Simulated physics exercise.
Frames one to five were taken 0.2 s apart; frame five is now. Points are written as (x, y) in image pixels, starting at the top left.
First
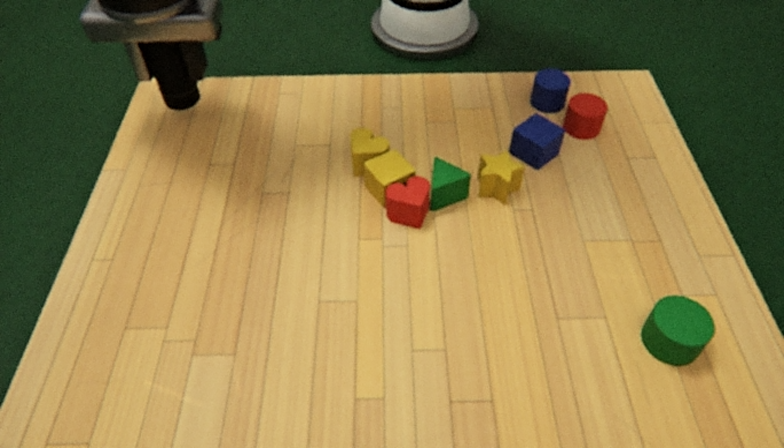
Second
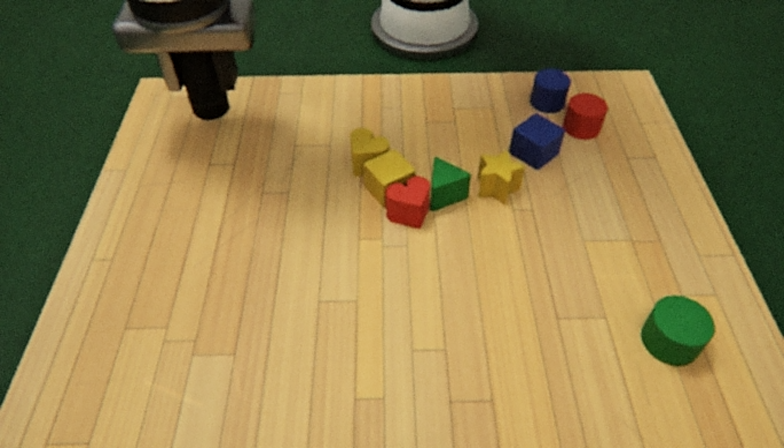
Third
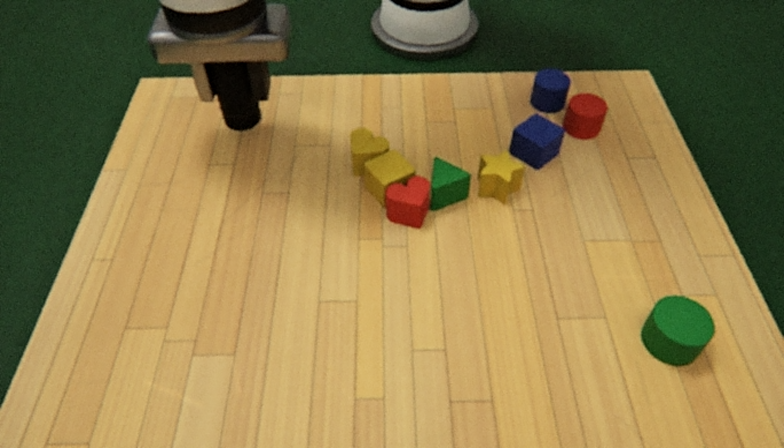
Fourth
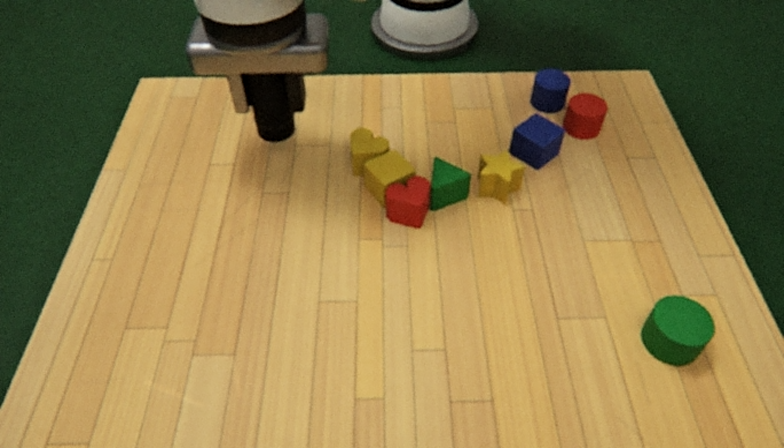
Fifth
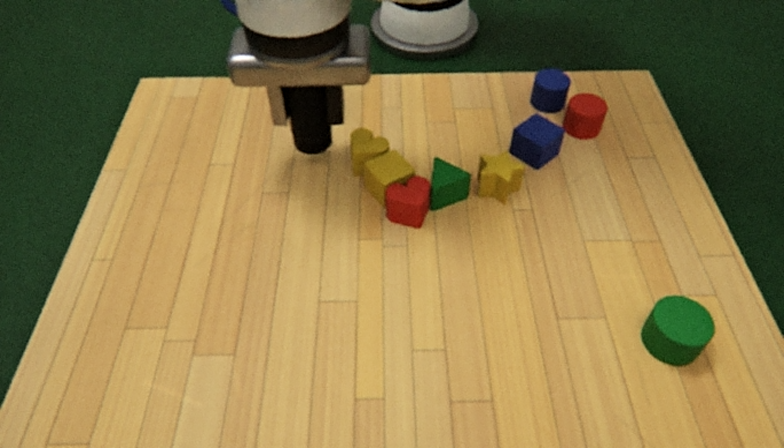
A robot arm with a dark, blunt tip moved steadily right and slightly toward the front over a wooden table, nearing a yellow heart block, while the scattered red, blue, green and yellow blocks stayed still.
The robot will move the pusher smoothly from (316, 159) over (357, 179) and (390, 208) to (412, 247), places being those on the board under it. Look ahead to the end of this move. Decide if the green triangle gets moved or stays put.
From what I can tell, it won't keep its place.
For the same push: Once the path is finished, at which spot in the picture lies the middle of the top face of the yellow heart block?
At (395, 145).
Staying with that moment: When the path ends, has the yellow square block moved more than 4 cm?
The answer is yes.
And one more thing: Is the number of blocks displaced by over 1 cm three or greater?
Yes, that is how it ends up.
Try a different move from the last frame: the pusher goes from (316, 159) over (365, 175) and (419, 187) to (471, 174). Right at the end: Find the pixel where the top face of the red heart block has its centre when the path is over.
It ends at (437, 215).
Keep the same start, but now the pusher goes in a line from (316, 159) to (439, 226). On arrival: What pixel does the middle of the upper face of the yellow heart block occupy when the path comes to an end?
My prediction: (396, 145).
What follows on the original path. One third of the way, pusher at (356, 162); yellow heart block at (388, 143), turned 25° anticlockwise; yellow square block at (397, 169); red heart block at (413, 193).
Two thirds of the way, pusher at (390, 192); yellow heart block at (395, 145), turned 45° anticlockwise; yellow square block at (436, 192), turned 15° anticlockwise; red heart block at (461, 216); green triangle at (461, 177), turned 50° anticlockwise.
At the end, pusher at (413, 231); yellow heart block at (395, 145), turned 45° anticlockwise; yellow square block at (454, 215), turned 70° anticlockwise; red heart block at (499, 220), turned 50° anticlockwise; green triangle at (462, 177), turned 55° anticlockwise.
